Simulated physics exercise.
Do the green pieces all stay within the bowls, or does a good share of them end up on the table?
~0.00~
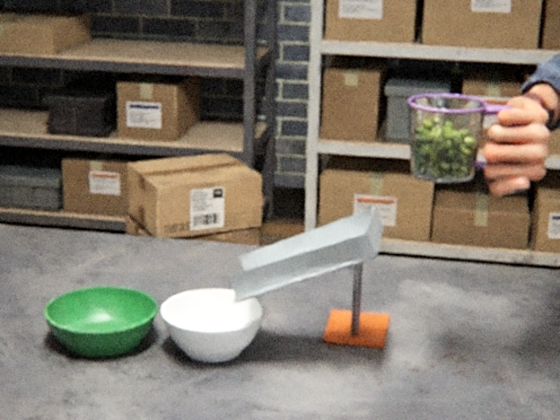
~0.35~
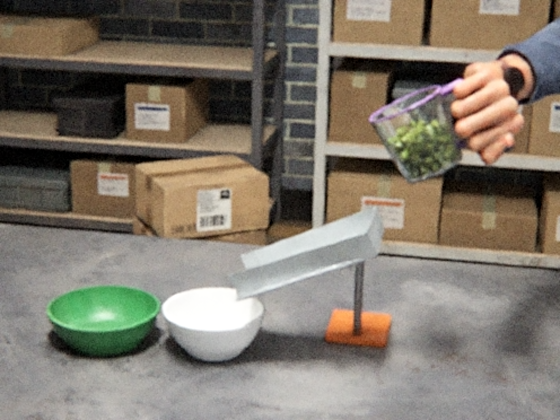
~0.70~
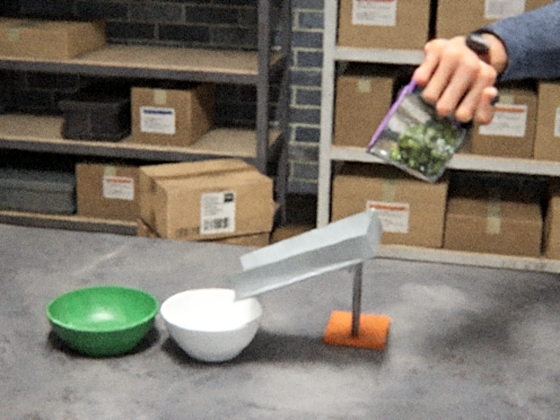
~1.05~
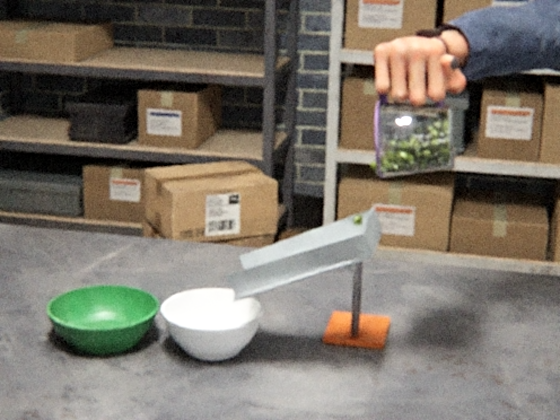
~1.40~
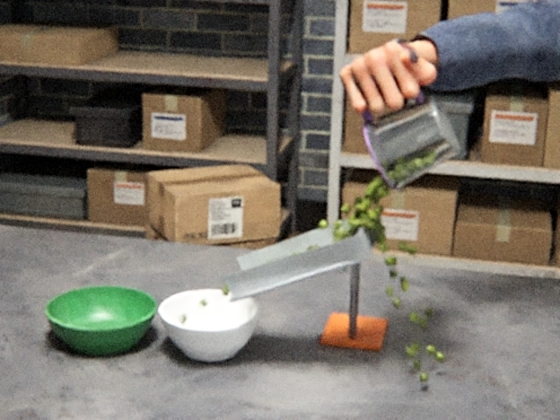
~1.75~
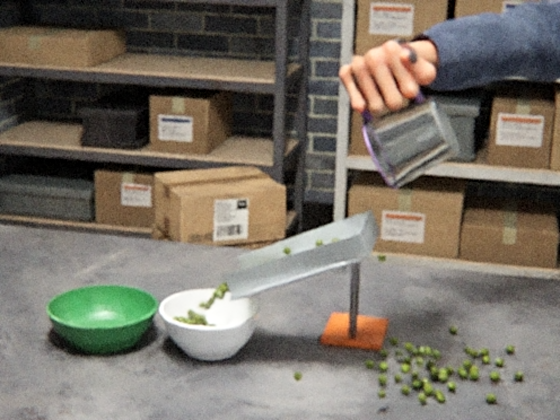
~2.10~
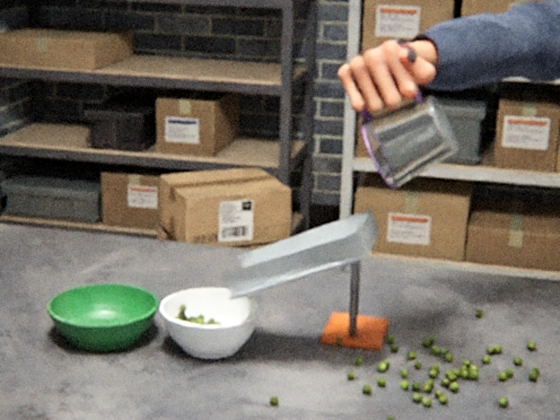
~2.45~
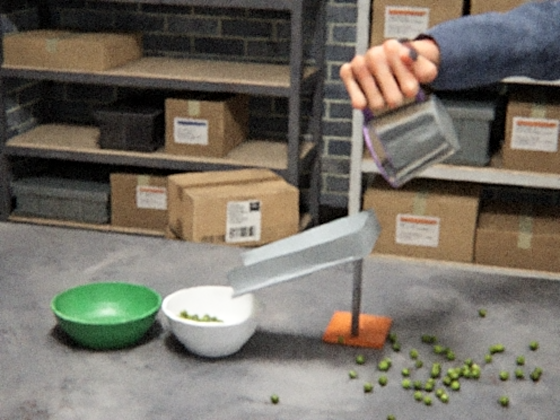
A good share ends up scattered on the table. The rest lie in the white bowl, and the green bowl stays empty.
